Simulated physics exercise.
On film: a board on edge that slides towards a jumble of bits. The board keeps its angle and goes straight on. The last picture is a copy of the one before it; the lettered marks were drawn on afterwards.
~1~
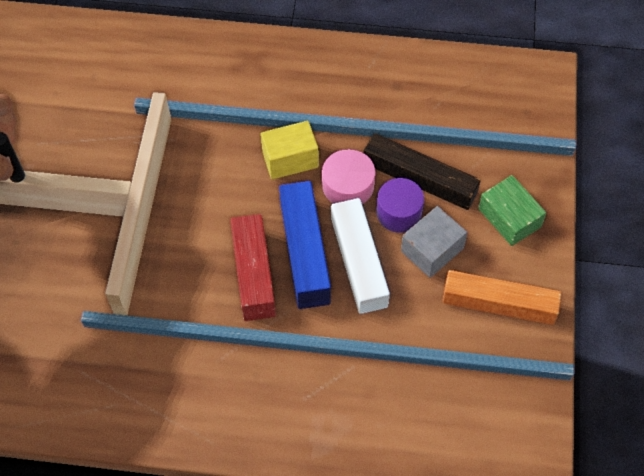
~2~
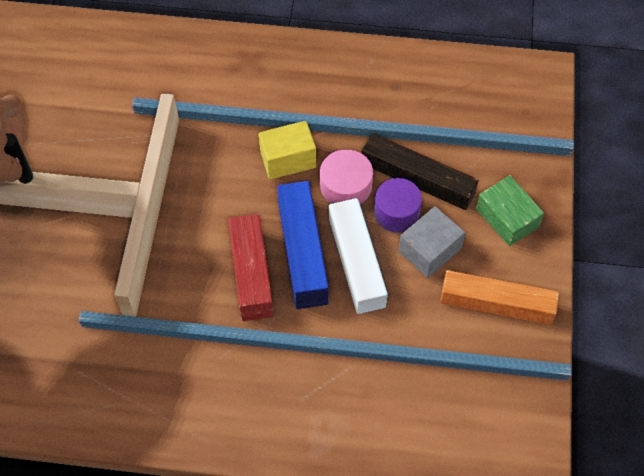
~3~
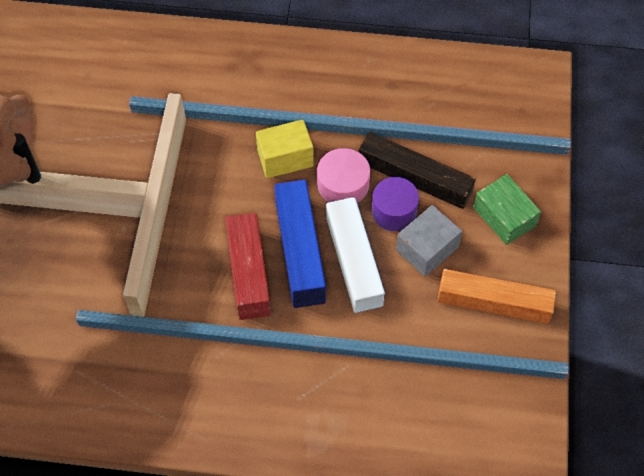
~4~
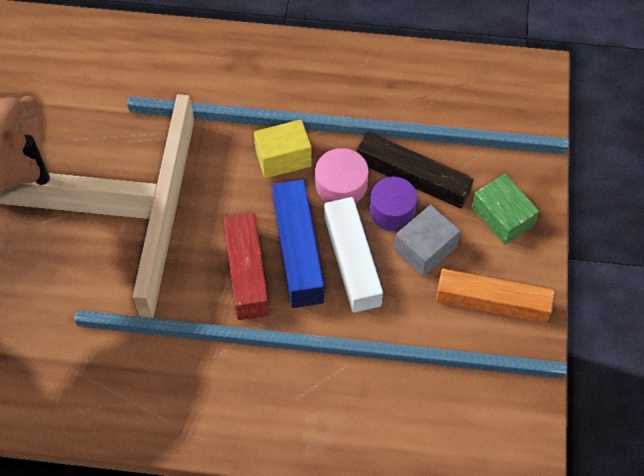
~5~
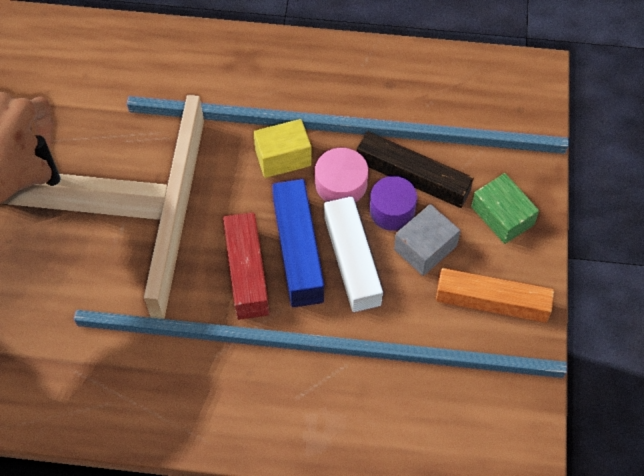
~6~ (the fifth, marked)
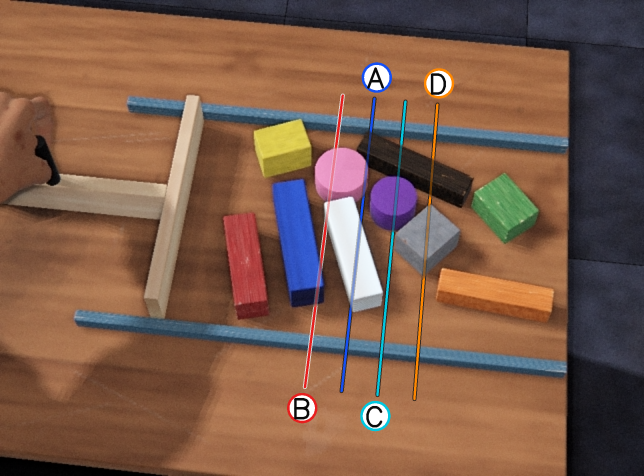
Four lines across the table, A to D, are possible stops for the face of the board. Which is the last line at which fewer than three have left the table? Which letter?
It should halt at D.
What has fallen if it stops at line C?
It is the green block.
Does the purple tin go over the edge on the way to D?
By then, no.
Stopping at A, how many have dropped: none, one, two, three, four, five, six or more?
In all, none.
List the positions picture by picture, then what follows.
The first picture shows pink tin (349, 179); yellow block (289, 151); black bar (421, 171).
The second picture shows board (145, 190); red bar (251, 267).
The third picture shows board (153, 189); purple tin (395, 204).
The fourth picture shows board (163, 191); green block (505, 209).
The fifth picture shows board (173, 191); blue stick (298, 243); pink tin (342, 177); yellow block (282, 149).
On the marked copy, A at (359, 234); B at (325, 231); C at (392, 237); D at (427, 241).
Taking D. A third of the way, board (263, 200); yellow block (312, 150); red bar (280, 270).
Two thirds of the way, board (353, 209); green block (549, 223); orange bar (507, 299).
When it is over, board (424, 216); green block over the edge; orange bar over the edge; two fallen.
As for the rest, A is within the limit but short; B is within the limit but short; C is within the limit but short.
